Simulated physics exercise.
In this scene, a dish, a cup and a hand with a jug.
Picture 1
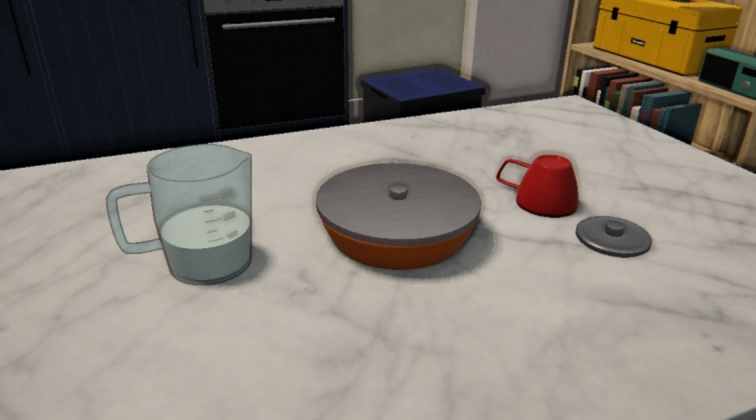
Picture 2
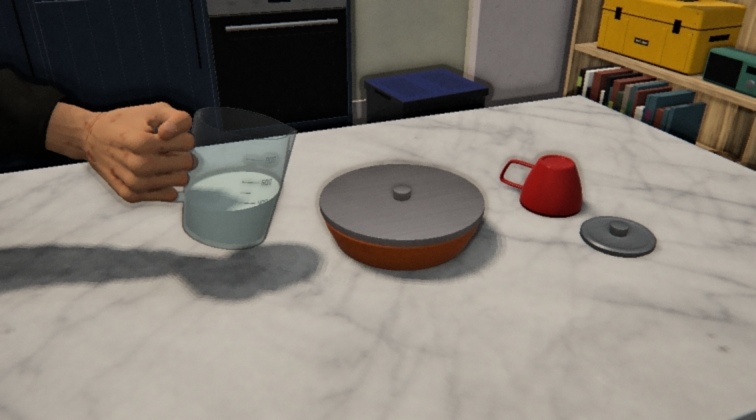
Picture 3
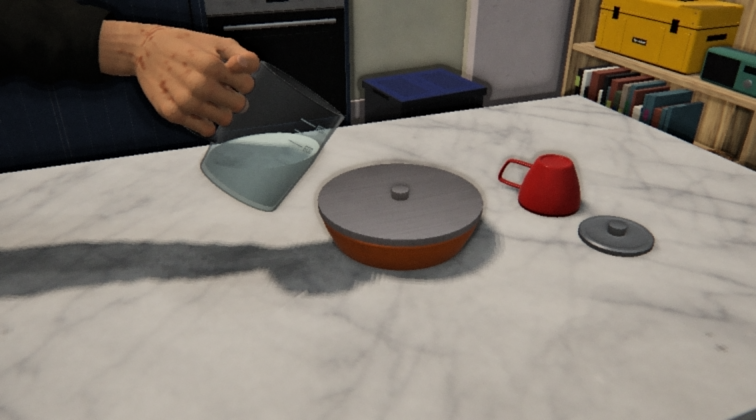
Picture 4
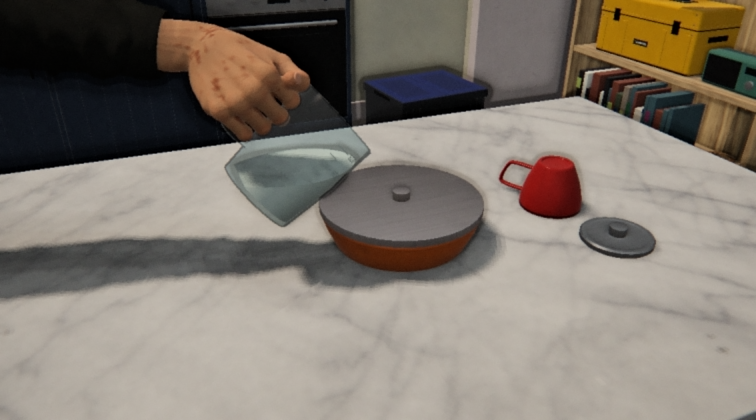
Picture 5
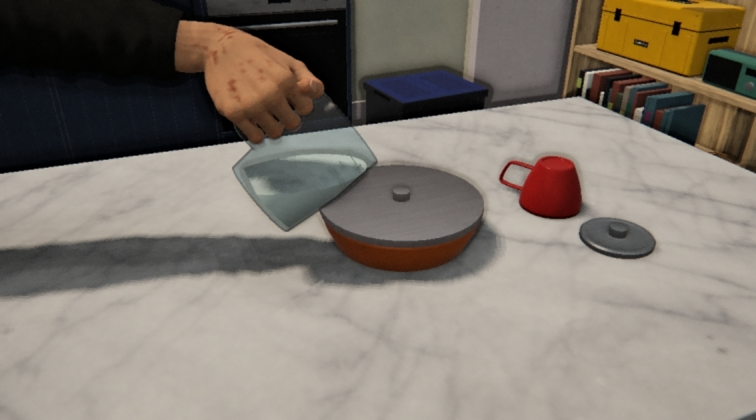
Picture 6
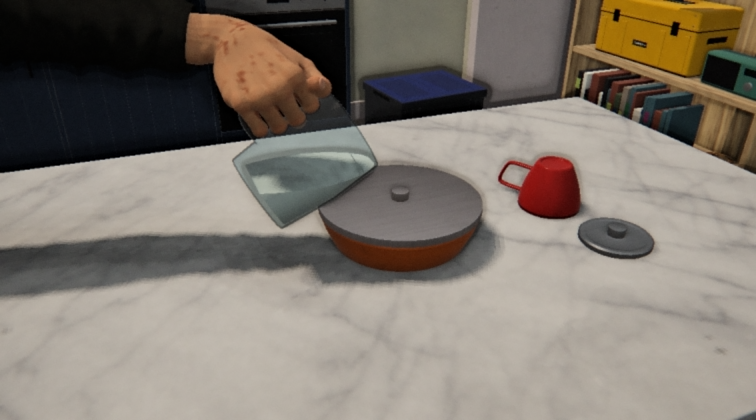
A hand lifted a clear jug of pale liquid off the marble counter, moved it right and tilted it toward the lidded orange dish, while the upside-down red cup stayed still.
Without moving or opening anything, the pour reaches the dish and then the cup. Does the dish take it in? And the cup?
The dish is going to let it slide off the outside; the cup is going to let it slide off the outside.
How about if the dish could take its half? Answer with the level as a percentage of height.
It would come up to something like 20 per cent.
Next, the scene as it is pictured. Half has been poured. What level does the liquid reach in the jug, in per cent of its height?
It sits at roughly 20 per cent of the height.
Next, it hits the lid of the dish and runs off.
After that, it runs off the upturned base of the cup.
Finally, the dish is empty, in a puddle; the cup is empty, in a puddle.
